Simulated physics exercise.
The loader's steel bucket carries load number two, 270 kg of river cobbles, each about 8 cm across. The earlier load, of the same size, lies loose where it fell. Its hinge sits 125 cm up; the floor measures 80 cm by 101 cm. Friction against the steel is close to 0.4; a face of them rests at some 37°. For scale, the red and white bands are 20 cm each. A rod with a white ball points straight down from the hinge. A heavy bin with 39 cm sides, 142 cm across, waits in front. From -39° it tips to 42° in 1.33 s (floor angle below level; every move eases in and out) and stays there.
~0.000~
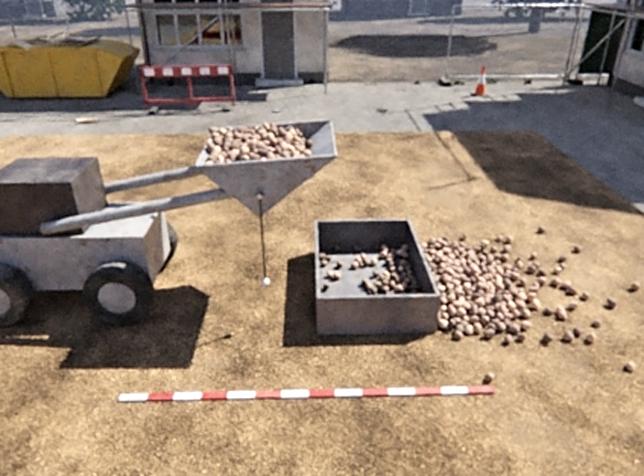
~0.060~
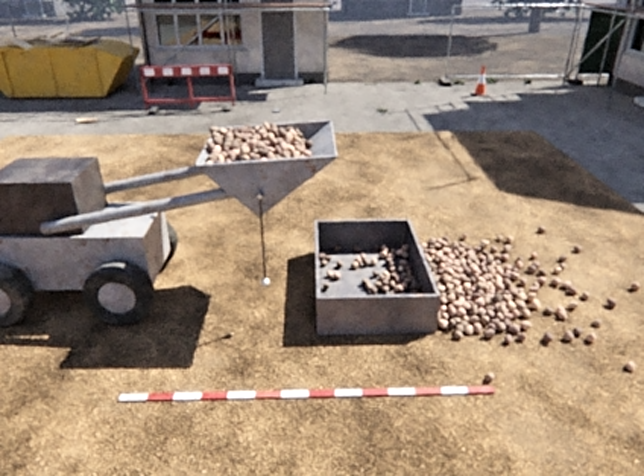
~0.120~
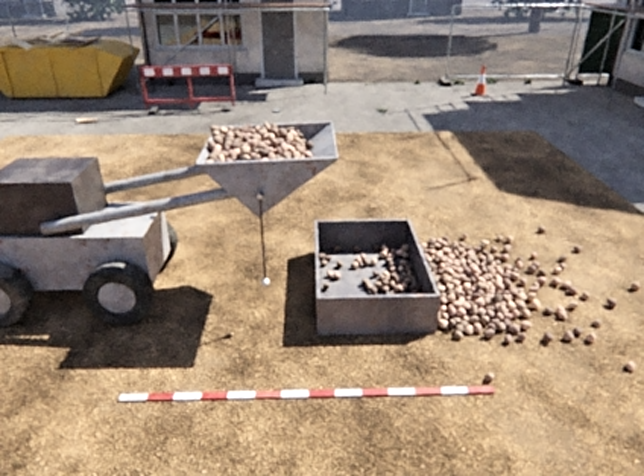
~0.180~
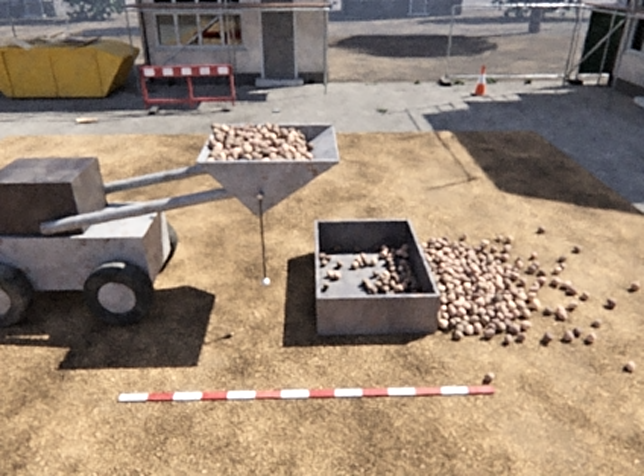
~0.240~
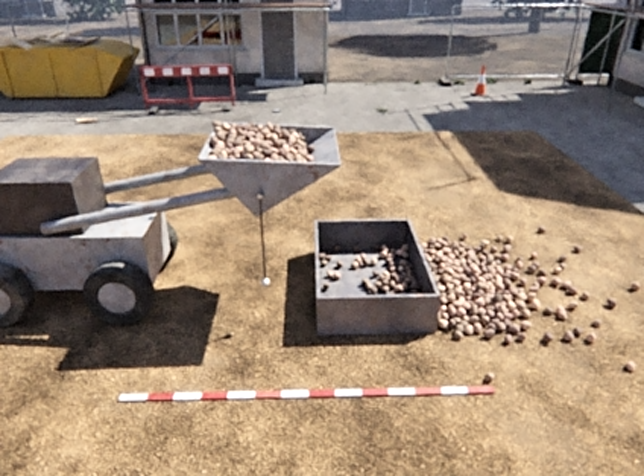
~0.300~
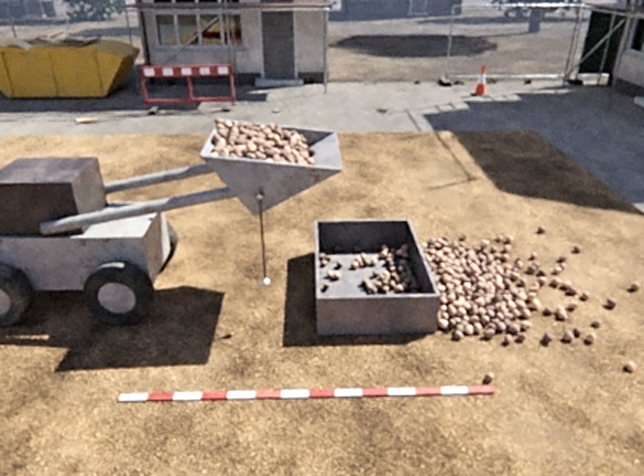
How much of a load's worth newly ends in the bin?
Roughly 100 per cent of a load more.
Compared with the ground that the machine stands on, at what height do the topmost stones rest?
About 30 cm above it.
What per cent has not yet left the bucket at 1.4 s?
It holds some 35 per cent.
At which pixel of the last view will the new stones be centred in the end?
Their middle is at about (365, 275).
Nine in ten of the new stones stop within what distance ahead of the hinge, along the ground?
About 130 cm.
After 1.0 s the floor is at 30°; in per cent of one load, 98 in the bucket, 21 in the bin, 81 beside or beyond the bin; the foremost stones are at (578, 268).
After 1.4 s the floor is at 42°; in per cent of one load, 33 in the bucket, 2 short of the bin, 84 in the bin, 81 beside or beyond the bin; the foremost stones are at (578, 268).
After 1.8 s the floor is at 42°; in per cent of one load, 0 in the bucket, 1 short of the bin, 119 in the bin, 81 beside or beyond the bin; the foremost stones are at (578, 268).
After 4.2 s the floor is at 42°; in per cent of one load, 0 in the bucket, 120 in the bin, 81 beside or beyond the bin; the foremost stones are at (578, 268). Net gain in the bin, 100.
